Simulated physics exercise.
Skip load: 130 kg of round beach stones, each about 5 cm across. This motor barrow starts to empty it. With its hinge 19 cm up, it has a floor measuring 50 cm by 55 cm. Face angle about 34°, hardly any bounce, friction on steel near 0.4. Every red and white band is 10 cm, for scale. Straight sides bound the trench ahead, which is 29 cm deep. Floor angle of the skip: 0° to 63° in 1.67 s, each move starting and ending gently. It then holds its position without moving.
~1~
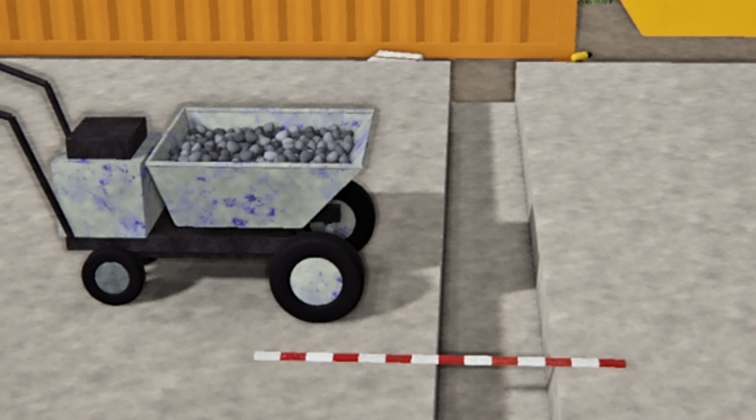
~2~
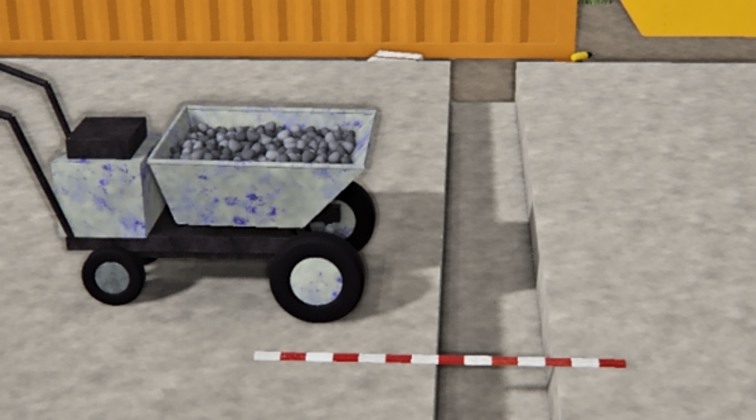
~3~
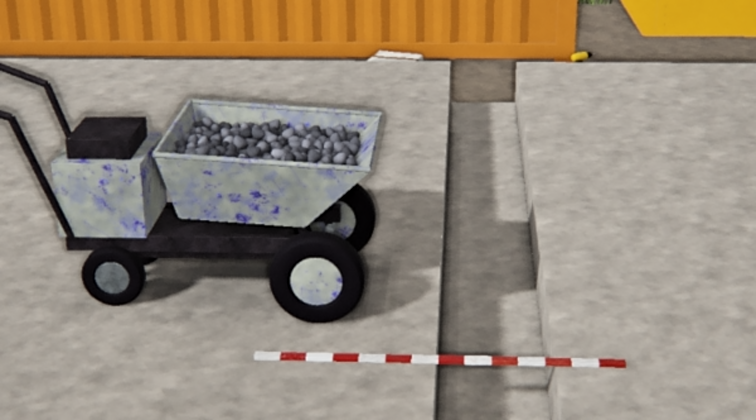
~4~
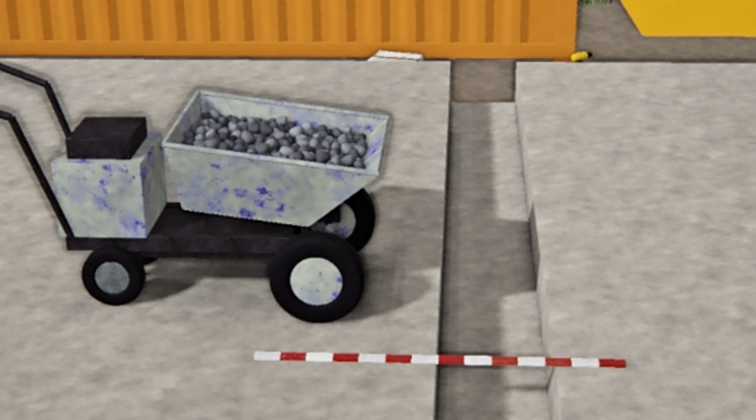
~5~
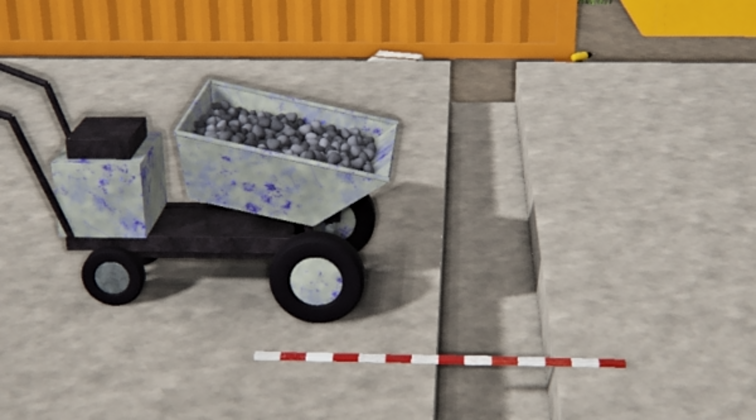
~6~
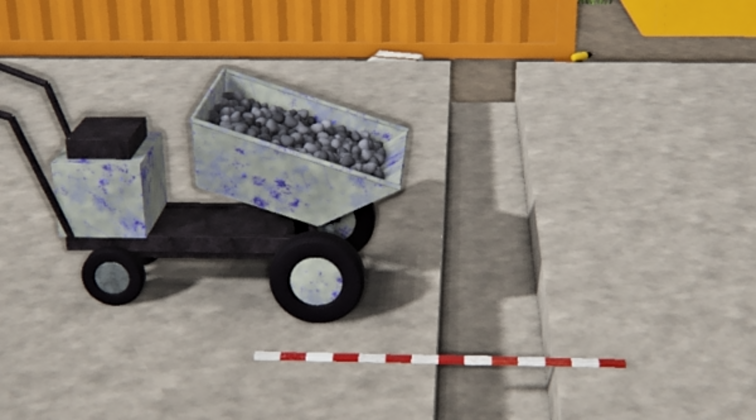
A pale, blue-speckled skip full of grey stones rises at its left end on a black-wheeled barrow, seen from above and to the side on a grey concrete yard. To the right lies a straight trench with a red-and-white banded pole across it, and an orange container stands behind. The skip tilts down to the right, slowly then faster, while barrow and camera stay still.
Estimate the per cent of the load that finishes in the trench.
Roughly 99 percent.
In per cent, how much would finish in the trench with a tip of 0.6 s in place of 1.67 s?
I'd put it at roughly 85 per cent.
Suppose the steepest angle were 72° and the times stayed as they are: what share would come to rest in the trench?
Close to 100 per cent then.
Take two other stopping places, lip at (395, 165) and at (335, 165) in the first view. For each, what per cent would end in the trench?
Around 80 and then 100 percent.
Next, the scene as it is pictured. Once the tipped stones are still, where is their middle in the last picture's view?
Their middle is at about (500, 337).
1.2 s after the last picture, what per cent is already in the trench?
Roughly 50% by that time.
Then, 0.6 s after the last picture the floor is at 53°, 100 % in the skip; the foremost stones are at (448, 215).
Then, 1.2 s after the last picture the floor is at 63°, 50 % in the skip, 49 % in the trench; the foremost stones are at (545, 306).
Then, 1.5 s after the last picture the floor is at 63°, 24 % in the skip, 76 % in the trench, 1 % past the trench; the foremost stones are at (584, 314).
Then, 3.5 s after the last picture the floor is at 63°, 0 % in the skip, 99 % in the trench, 1 % past the trench; the foremost stones are at (593, 305).
